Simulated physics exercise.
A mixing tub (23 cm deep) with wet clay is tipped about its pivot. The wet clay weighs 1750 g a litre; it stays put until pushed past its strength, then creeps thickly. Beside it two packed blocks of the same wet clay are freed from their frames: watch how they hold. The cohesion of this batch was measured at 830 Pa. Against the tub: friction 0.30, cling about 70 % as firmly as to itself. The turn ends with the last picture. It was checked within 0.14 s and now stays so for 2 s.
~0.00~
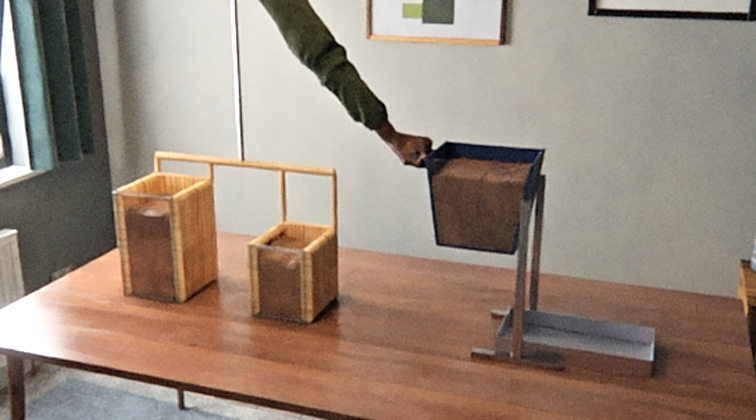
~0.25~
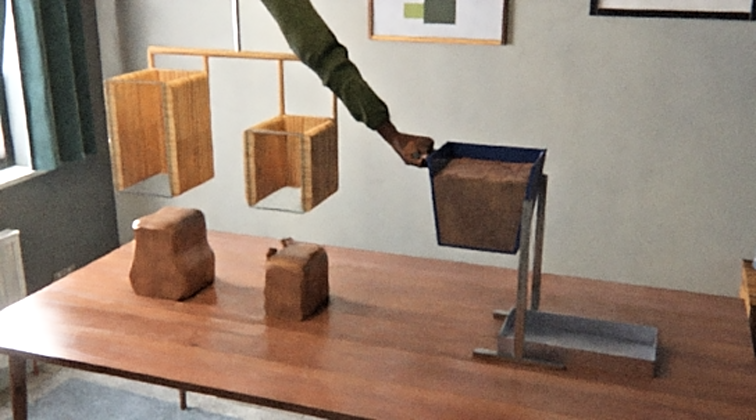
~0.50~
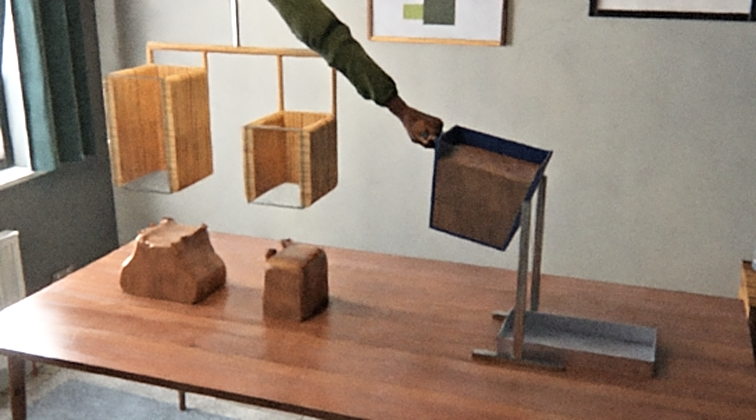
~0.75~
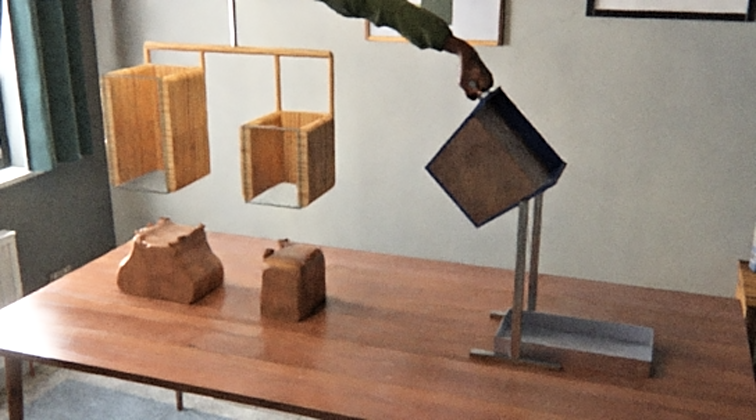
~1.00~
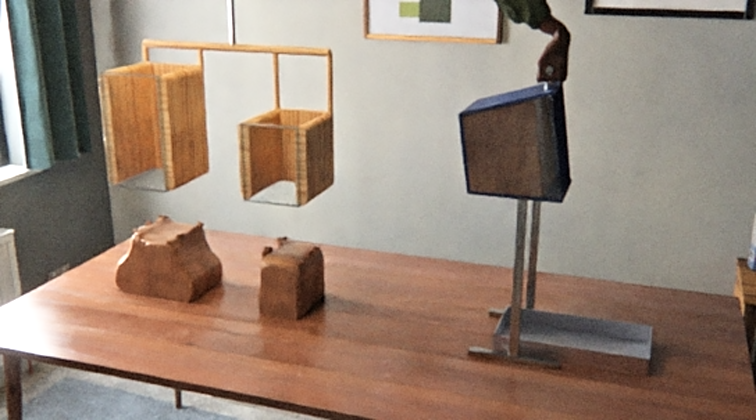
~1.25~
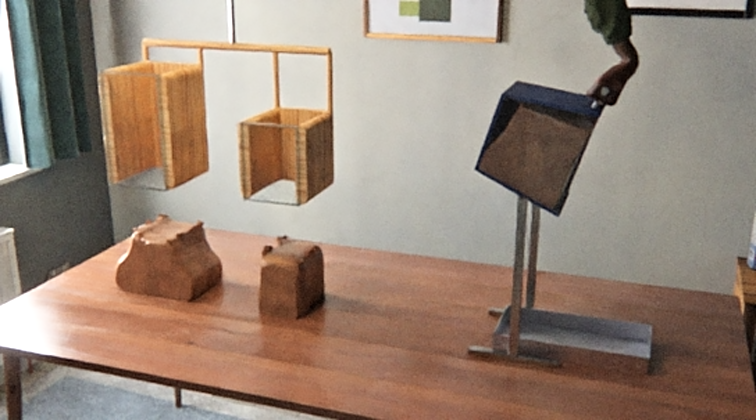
In the video, joined wooden moulds rise off two brown clay blocks, and the larger left block slumps while the right keeps its shape; a green-sleeved arm then rotates a clay-filled tub clockwise on its stand past sideways.
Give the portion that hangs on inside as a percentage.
It comes to some 10 %.
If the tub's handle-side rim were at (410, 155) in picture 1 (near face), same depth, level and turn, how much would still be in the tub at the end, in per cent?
In that case some 8 per cent.
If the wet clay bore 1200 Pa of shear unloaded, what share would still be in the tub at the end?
Then about 12 %.
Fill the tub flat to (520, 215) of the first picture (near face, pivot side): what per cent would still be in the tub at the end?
In that case some 45 per cent.
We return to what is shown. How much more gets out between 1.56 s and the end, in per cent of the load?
Near 20 %.
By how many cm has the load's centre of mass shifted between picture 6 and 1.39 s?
About 8 cm.
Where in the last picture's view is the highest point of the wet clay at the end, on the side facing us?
Around (492, 156).
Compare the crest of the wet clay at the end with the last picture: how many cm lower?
Roughly 13 cm.
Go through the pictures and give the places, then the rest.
Handle-side rim at (429, 159), tilt 0 degrees; highest point of the wet clay at (510, 182); test blocks 29 cm, 18 cm high (left to right), in the first frame.
Handle-side rim at (430, 158), tilt 0 degrees; highest point of the wet clay at (511, 182); test blocks 24 cm, 18 cm high (left to right), in the second frame.
Handle-side rim at (439, 141), tilt 11 degrees; highest point of the wet clay at (445, 161); test blocks 20 cm, 18 cm high (left to right), in the third frame.
Handle-side rim at (485, 102), tilt 46 degrees; highest point of the wet clay at (477, 120); test blocks 20 cm, 18 cm high (left to right), in the fourth frame.
Handle-side rim at (552, 95), tilt 81 degrees; highest point of the wet clay at (529, 103); test blocks 20 cm, 18 cm high (left to right), in the fifth frame.
Handle-side rim at (599, 118), tilt 107 degrees; highest point of the wet clay at (525, 108); test blocks 20 cm, 18 cm high (left to right), in the sixth frame.
By 1.39 s, the tub is at 107 degrees and holds 70 %.
By 1.56 s, the tub is at 107 degrees and holds 31 %.
By 1.73 s, the tub is at 107 degrees and holds 27 %.
By 1.90 s, the tub is at 107 degrees and holds 21 %.
By 3.25 s, at the end, the tub is at 107 degrees and holds 10 %.
